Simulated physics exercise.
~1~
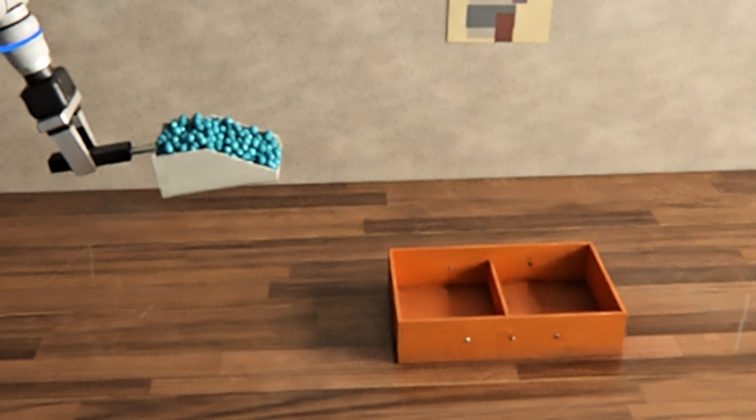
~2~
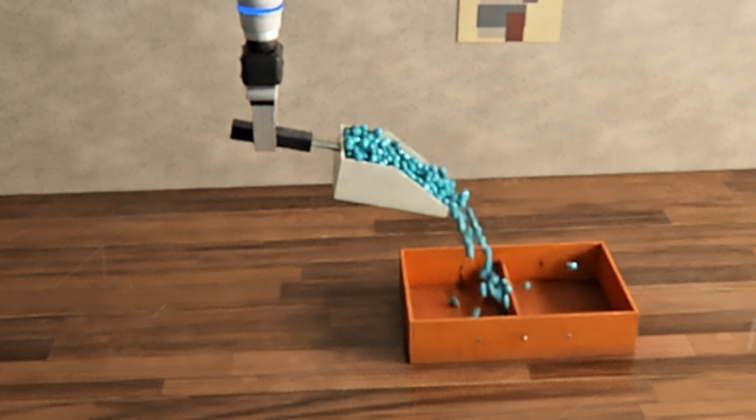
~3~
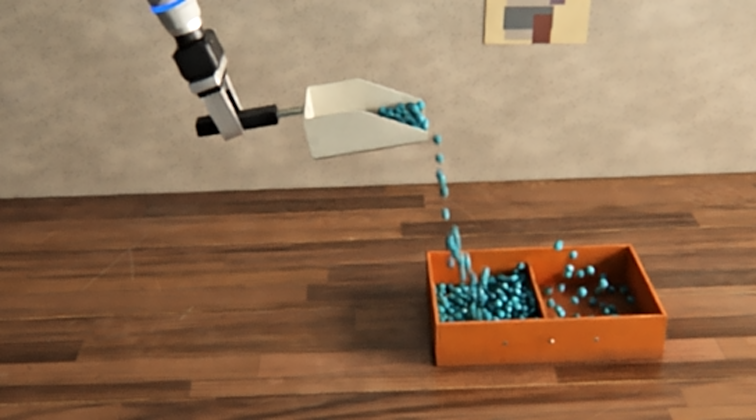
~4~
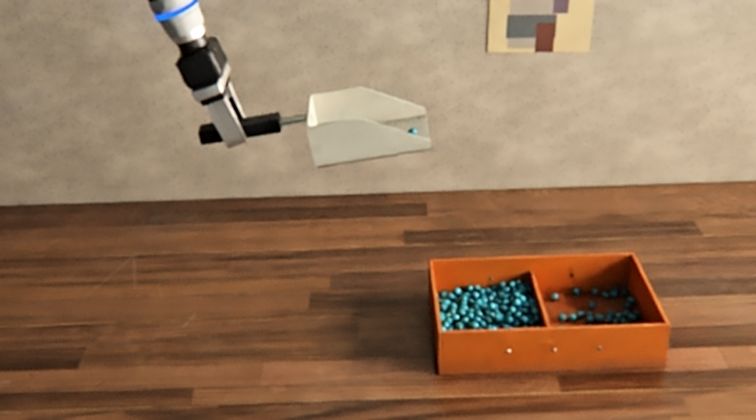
On a brown wooden tabletop against a plain grey wall with a patterned poster, seen from slightly above, a robot arm at the upper left holds a white scoop heaped with teal beads. To the right sits an open orange box split in two by a cross wall. The arm moves the scoop right and tips it forward, pouring a stream of beads into the box. It then draws back left and levels off while the last beads fall. Finally the scoop hangs nearly empty, with most beads piled in the left part and a few scattered in the right.
